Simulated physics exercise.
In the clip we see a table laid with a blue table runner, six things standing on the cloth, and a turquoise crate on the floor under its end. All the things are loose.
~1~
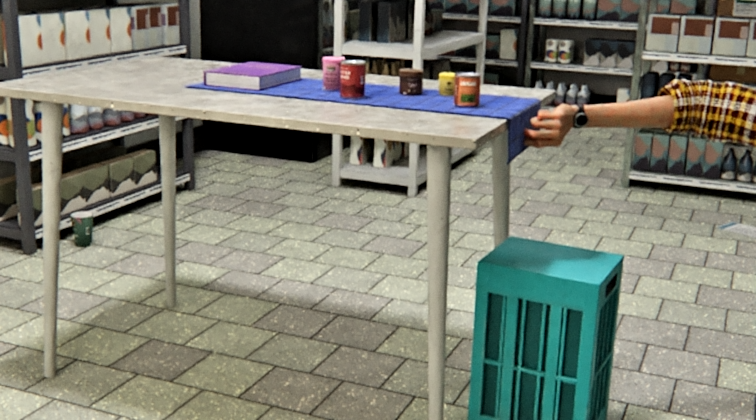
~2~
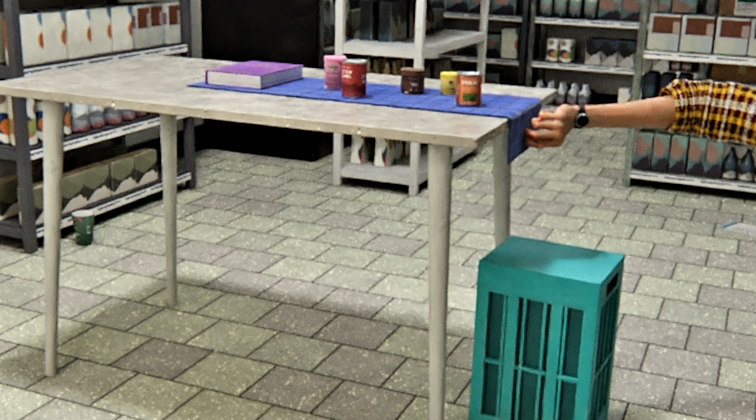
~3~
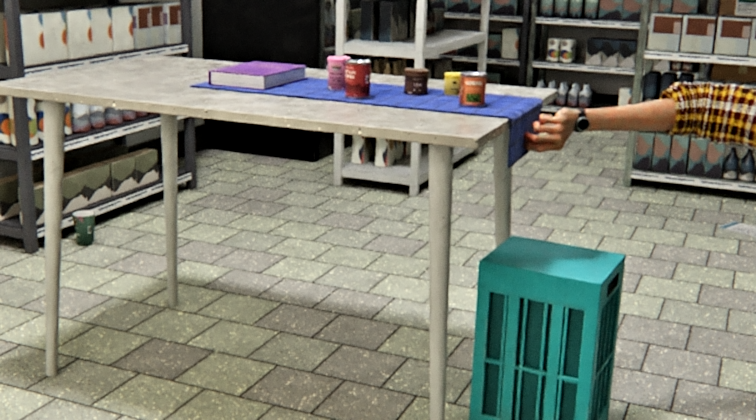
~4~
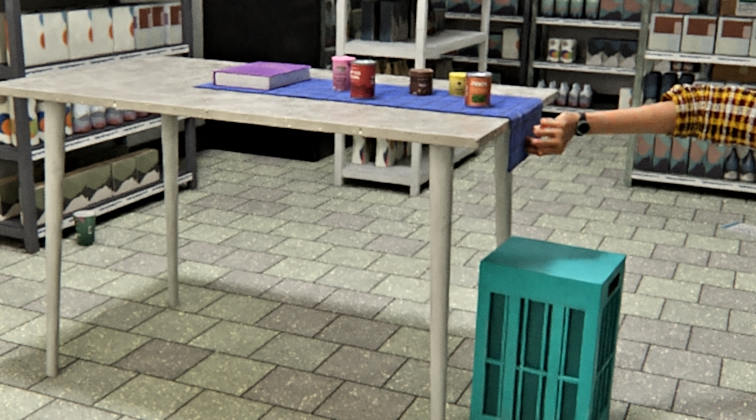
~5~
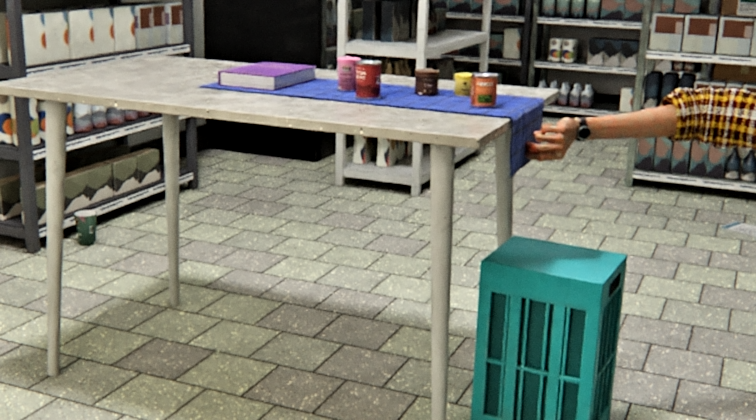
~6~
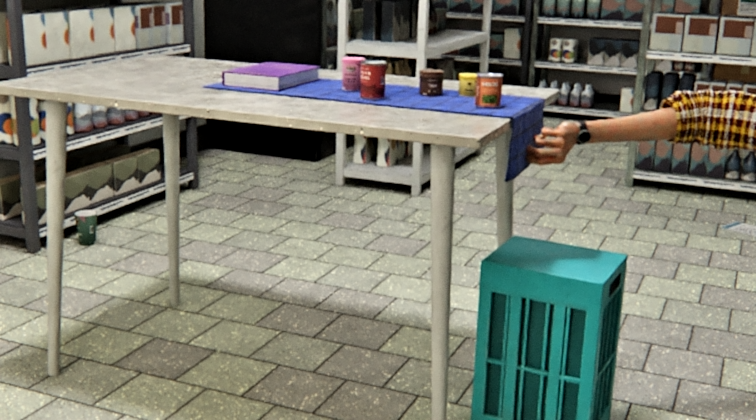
The clip opens on a table with a blue runner carrying a purple book and five small cans and pots, a turquoise crate on the floor below. A hand at the right gradually draws the cloth down over the table's end, and the items ride slightly rightward with it, all still upright.
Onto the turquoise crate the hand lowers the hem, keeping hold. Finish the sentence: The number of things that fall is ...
The number of things that fall is two.
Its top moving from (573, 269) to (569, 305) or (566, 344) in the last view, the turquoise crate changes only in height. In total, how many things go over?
We'd see 3, then 4.
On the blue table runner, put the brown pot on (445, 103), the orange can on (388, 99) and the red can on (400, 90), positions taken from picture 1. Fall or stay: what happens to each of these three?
The brown pot would end up off, the orange can would stay in place, the red can would stay in place.
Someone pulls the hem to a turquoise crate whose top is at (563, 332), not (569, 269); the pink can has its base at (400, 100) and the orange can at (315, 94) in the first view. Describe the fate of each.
The pink can ends up off the top and the orange can ends up still on top.
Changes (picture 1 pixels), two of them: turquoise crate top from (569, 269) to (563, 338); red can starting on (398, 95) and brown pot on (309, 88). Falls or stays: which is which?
As for the red can, it leaves the top; as for the brown pot, it stays in place.
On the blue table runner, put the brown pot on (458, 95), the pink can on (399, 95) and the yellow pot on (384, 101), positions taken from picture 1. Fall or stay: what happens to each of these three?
Outcome: Brown pot is gone, pink can is still in place, yellow pot is still in place.
Soon after, hem near (524, 225); orange can gone.
After that, hem on the crate; orange can and yellow pot gone.
In the end, hem on the crate; orange can and yellow pot gone. It carries off two.
